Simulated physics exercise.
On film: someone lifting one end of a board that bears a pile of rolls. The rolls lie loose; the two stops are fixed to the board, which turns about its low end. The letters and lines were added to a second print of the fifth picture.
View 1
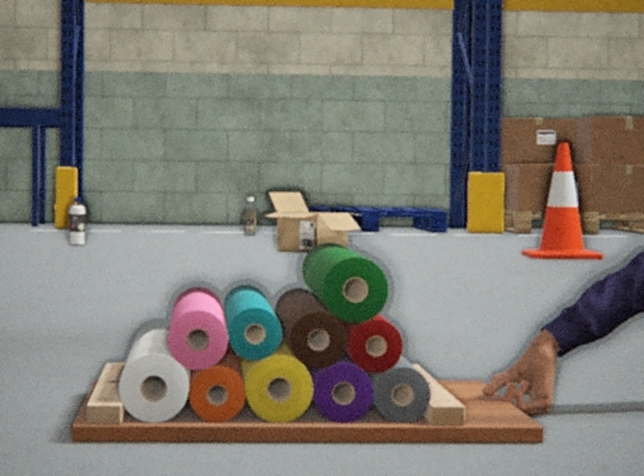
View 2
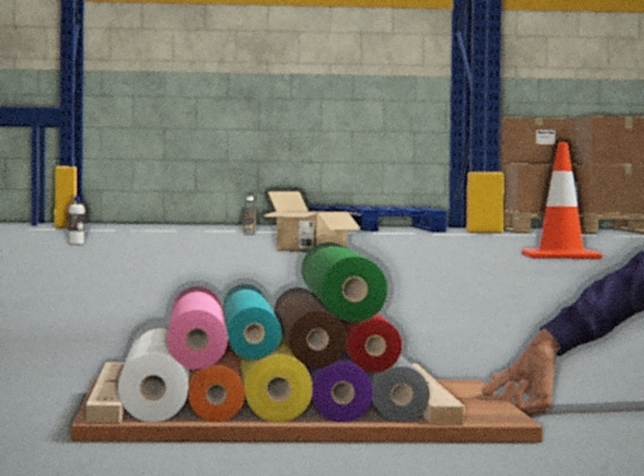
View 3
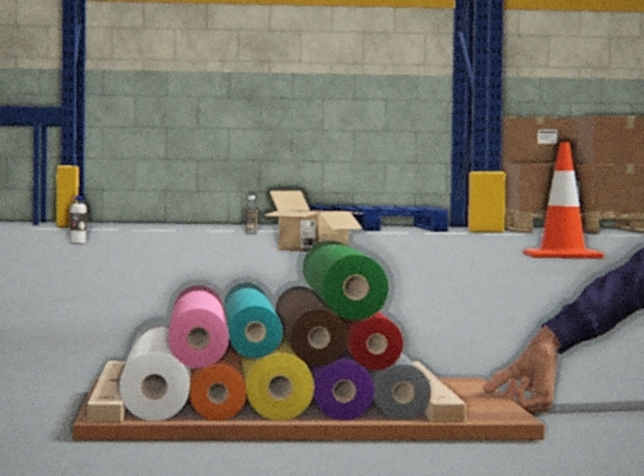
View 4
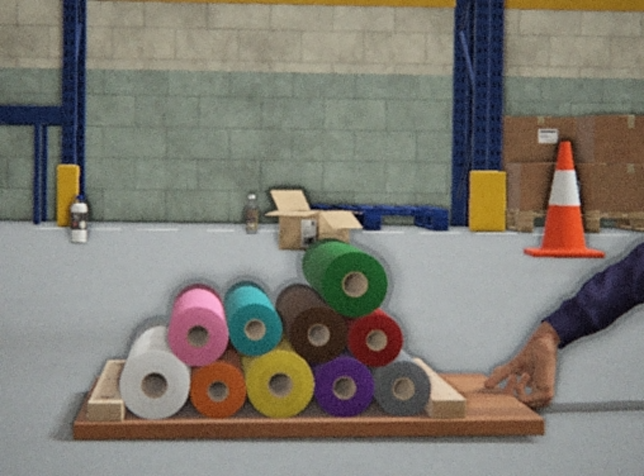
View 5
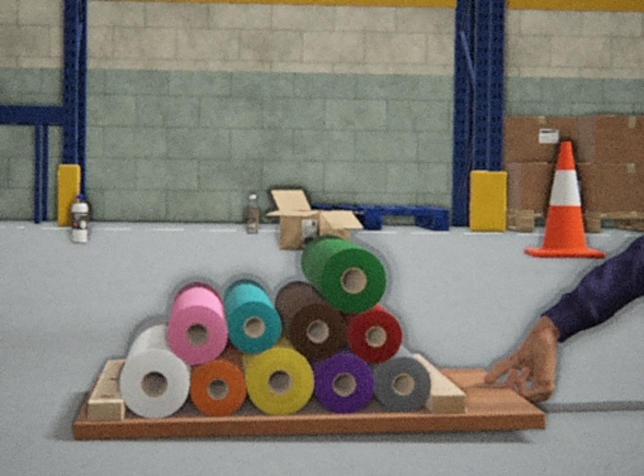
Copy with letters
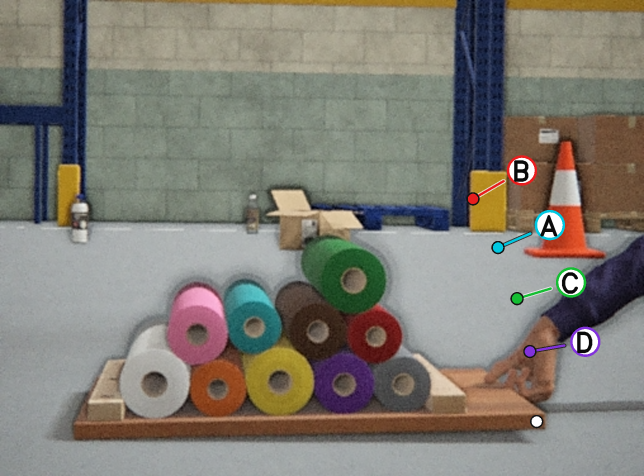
A stack of loose, coloured rolls sits on a wooden board in a warehouse, seen from the side, with block walls, blue posts, boxes and an orange cone behind. White, orange, yellow, purple and grey rolls line the bottom, with pink, turquoise, brown and red above and green on top. A hand at the right lifts that end of the board very slightly, and the rolls barely shift.
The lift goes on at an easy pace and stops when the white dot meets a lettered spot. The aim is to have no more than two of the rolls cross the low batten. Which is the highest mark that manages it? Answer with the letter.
At most to B.
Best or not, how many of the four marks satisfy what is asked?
The number is four.
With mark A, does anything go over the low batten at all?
No.
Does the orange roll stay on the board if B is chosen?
Yes, with B.
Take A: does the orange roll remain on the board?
Yes, with A.
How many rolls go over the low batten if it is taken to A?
The count is none.
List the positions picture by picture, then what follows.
In the first picture, red roll (376, 346); turquoise roll (255, 334); brown roll (318, 340).
In the second picture, brown roll (318, 339); green roll (355, 289).
In the third picture, board (299, 397); grey roll (403, 392); yellow roll (280, 387).
In the fourth picture, board (300, 395); white roll (154, 385); orange roll (218, 391).
In the fifth picture, board (301, 392); white roll (154, 384); orange roll (218, 389).
On the marked copy, A at (498, 247); B at (473, 199); C at (517, 299); D at (530, 352); the white dot at (537, 422).
With B. Early on, board at 18°.
Further on, board at 31°.
At the end, board at 31°, none over the low batten.
As for the rest, A none over the low batten; C none over the low batten; D none over the low batten.
